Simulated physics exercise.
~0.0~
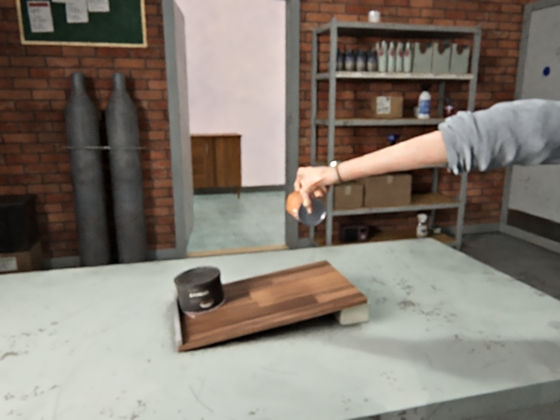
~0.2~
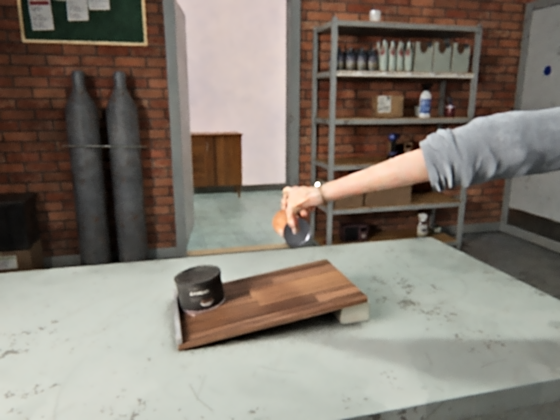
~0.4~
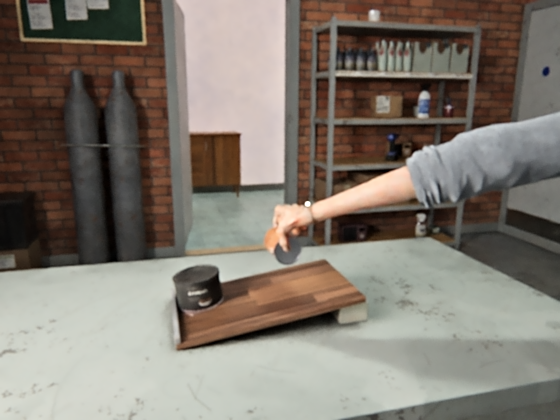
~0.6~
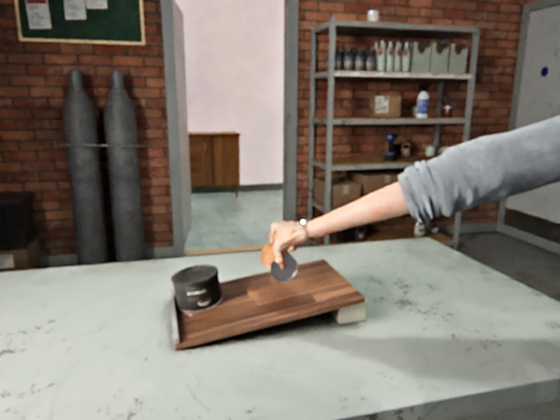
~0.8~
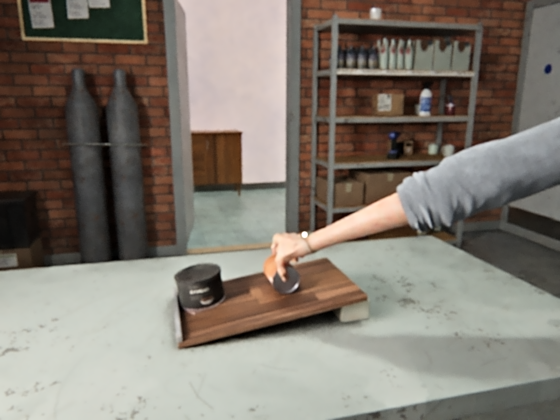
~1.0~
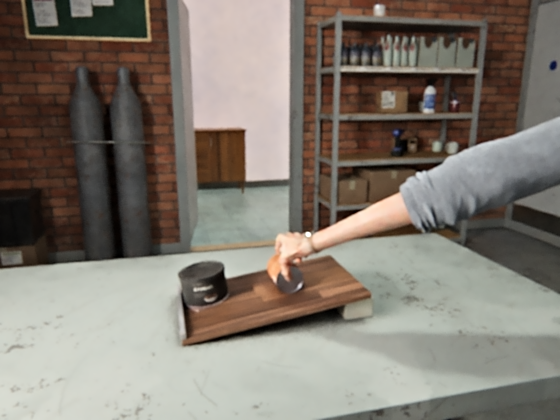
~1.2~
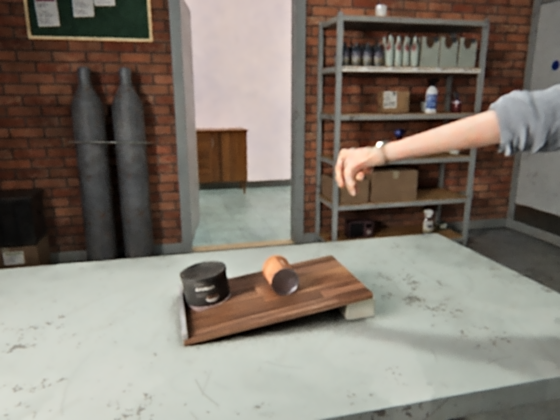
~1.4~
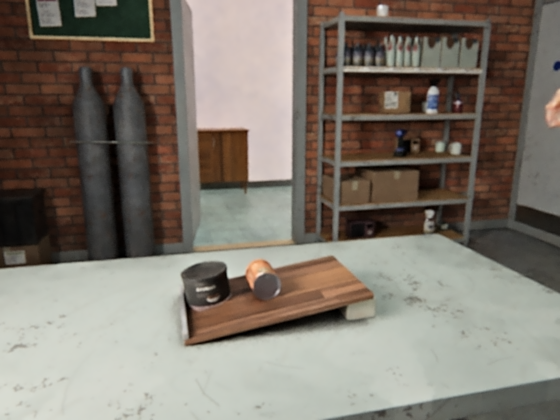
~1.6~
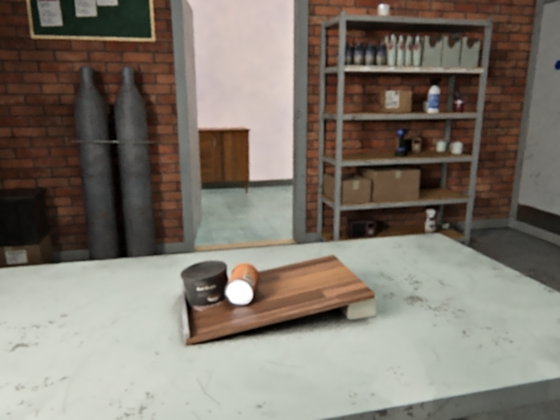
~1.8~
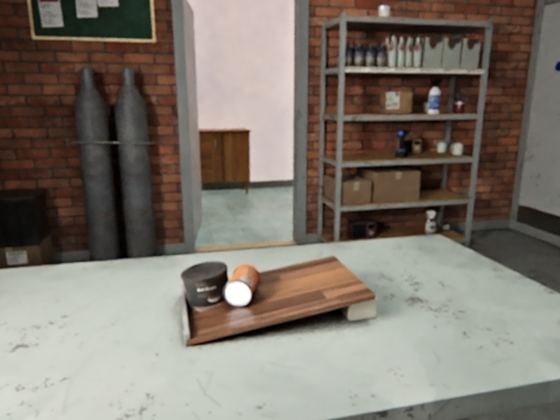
An orange tin is lowered on its side by a hand onto a sloping wooden board, beside a black tub near the lower left end. The hand lets go and draws back, and the tin rolls left down the slope, coming to rest by the tub.
